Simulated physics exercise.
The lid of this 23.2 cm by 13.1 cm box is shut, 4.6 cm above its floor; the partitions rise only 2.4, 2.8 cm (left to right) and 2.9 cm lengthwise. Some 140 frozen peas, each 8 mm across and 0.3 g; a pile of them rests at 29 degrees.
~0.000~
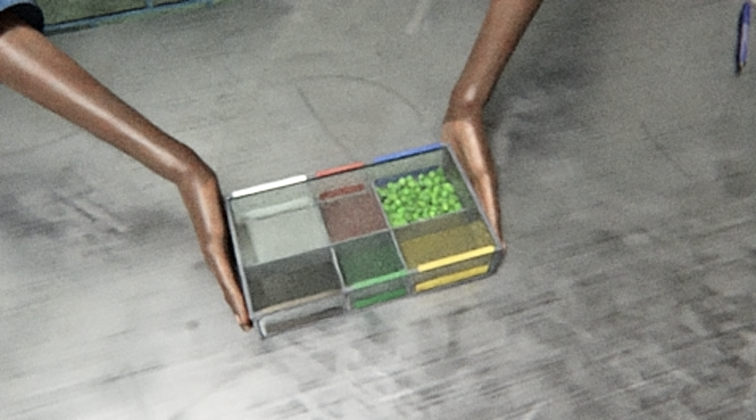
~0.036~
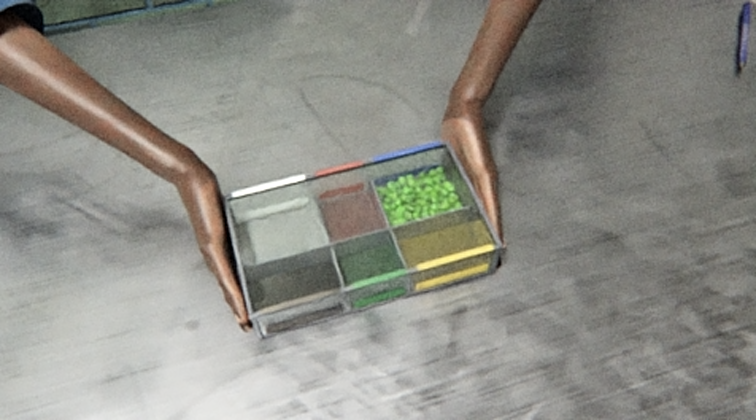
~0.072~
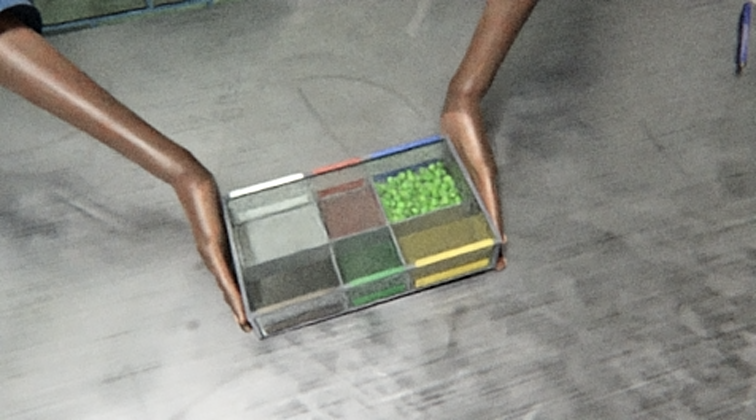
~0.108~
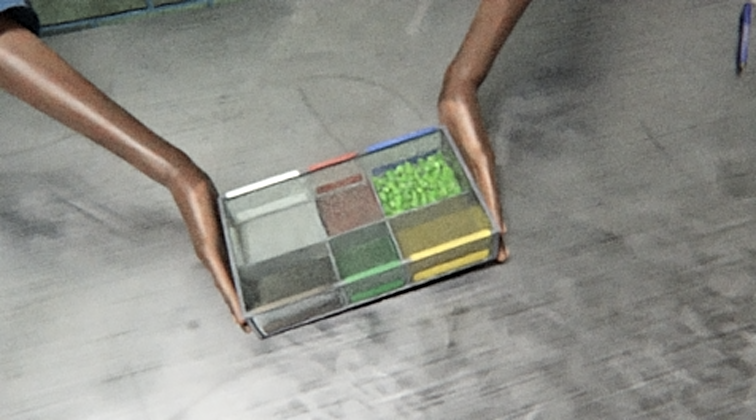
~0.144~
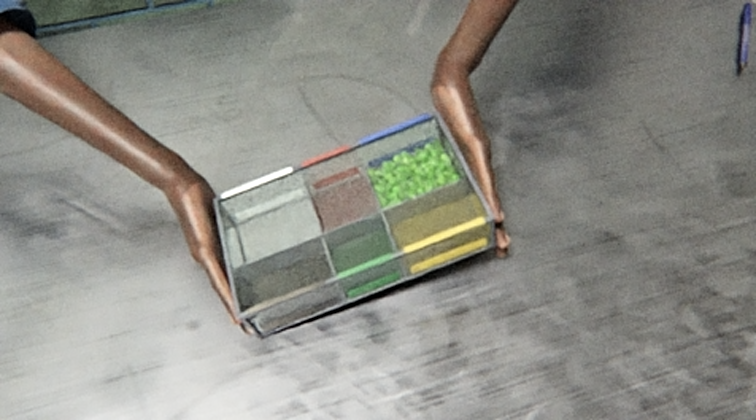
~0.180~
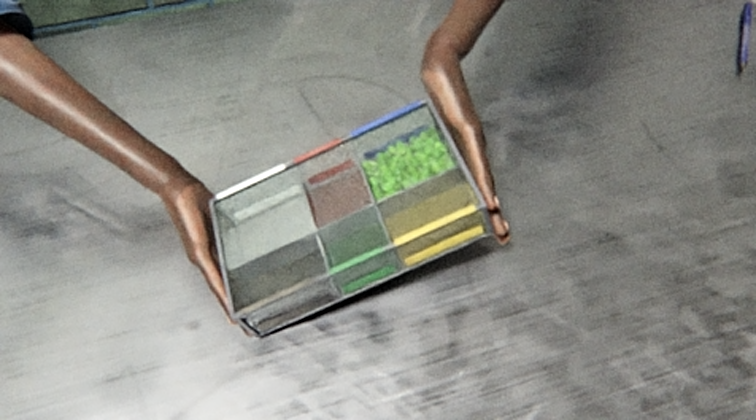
A clear, six-compartment box with a pile of bright green peas in its back right section, marked blue, is held between two hands above a grey, streaked surface, seen from above at an angle. White, red, green and yellow strips mark other sections, and a blue pen-like object lies at upper right. The hands tilt the box, slowly then faster, raising its right side, while the camera stays still.
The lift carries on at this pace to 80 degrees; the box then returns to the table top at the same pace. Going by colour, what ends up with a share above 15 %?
Red compartment: Under; blue compartment: Over; green compartment: Under; yellow compartment: Under; white compartment: Over; black compartment: Under.
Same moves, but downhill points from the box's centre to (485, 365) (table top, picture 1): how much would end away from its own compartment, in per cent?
About 25 per cent.
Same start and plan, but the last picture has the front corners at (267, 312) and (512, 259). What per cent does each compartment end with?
Red 0, blue 70, green 0, yellow 30, white 0, black 0.
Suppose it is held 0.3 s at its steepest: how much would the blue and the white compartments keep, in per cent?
Blue 70, white 25.
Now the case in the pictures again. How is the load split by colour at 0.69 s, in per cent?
Red 10; blue 85; green 0; yellow 0; white 5; black 0.
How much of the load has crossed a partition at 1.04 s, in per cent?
About 35 per cent.
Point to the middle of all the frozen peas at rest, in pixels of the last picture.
Around (384, 210).
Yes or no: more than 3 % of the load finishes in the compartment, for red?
Red yes.
After 0.69 s, tilt 79 degrees; red 10 %, blue 85 %, white 5 %.
Then, at 1.04 s, tilt 33 degrees; red 5 %, blue 65 %, white 25 %.
After 1.47 s, tilt 0 degrees; red 5 %, blue 65 %, white 25 %.
In the end, at 2.0 s, red 5 %, blue 65 %, green 0 %, yellow 0 %, white 25 %, black 0 %.
